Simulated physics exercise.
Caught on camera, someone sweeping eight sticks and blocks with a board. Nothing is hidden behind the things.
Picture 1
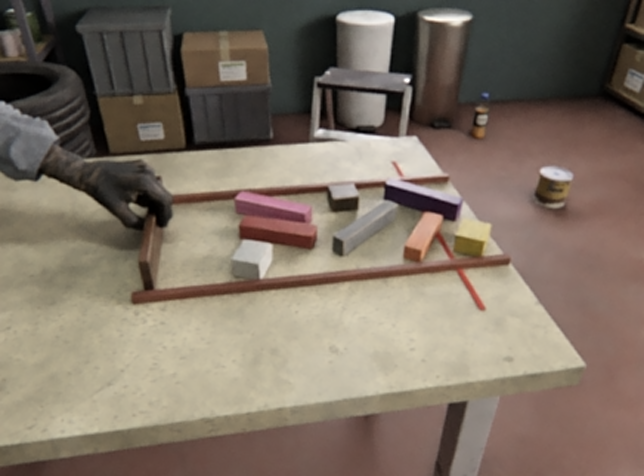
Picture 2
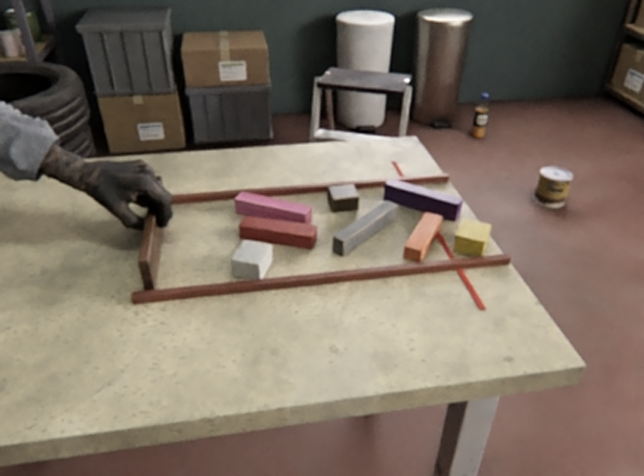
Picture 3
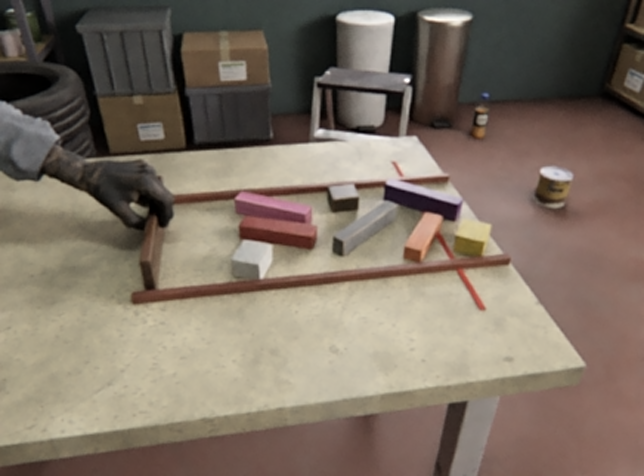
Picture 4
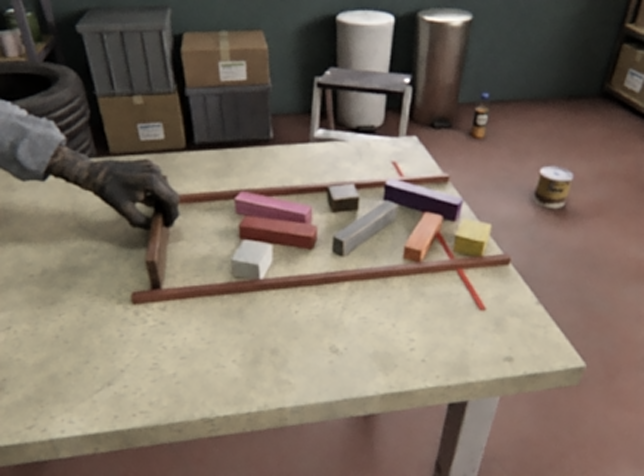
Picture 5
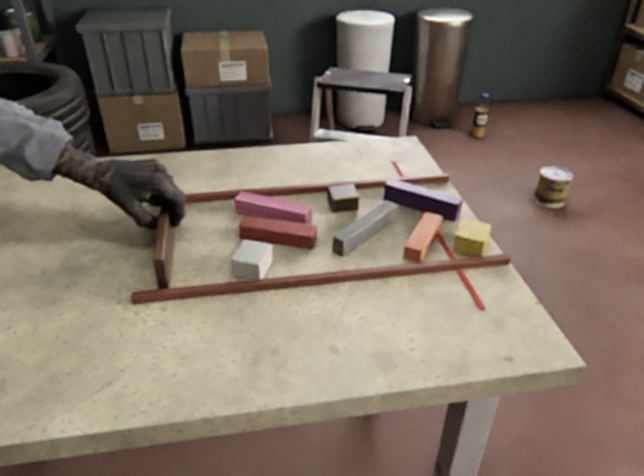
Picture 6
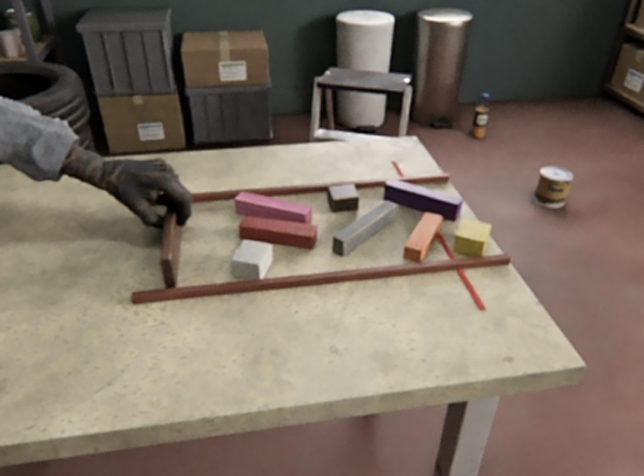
The clip opens on a gloved hand holding a brown board upright at the left end of two rails on a table, with eight colored sticks and blocks lying between them. The hand then slides the board a short way right, while the pieces stay still and untouched.
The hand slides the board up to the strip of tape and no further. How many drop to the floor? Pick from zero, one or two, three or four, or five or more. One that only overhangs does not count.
The number that fall off is three or four.
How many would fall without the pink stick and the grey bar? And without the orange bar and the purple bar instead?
Fallen: 1, and 2 in the other try.
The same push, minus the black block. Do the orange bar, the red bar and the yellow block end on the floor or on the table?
The orange bar drops off; the red bar survives; the yellow block comes down.
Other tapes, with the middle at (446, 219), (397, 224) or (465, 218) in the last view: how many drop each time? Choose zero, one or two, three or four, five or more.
Taking them in turn, five or over; 1 or 2; at least five.
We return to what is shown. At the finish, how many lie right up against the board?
3 of them.
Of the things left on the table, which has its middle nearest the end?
The black block.
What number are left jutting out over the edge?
3 of them.
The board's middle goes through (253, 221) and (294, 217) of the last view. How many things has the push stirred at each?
3 and 4.
Soon after, none off yet; yellow block at rest near (472, 238); purple bar at rest near (422, 200); orange bar at rest near (423, 237).
In the end, the number that fall off is three or four; gone, grey bar, orange bar, purple bar and yellow block.
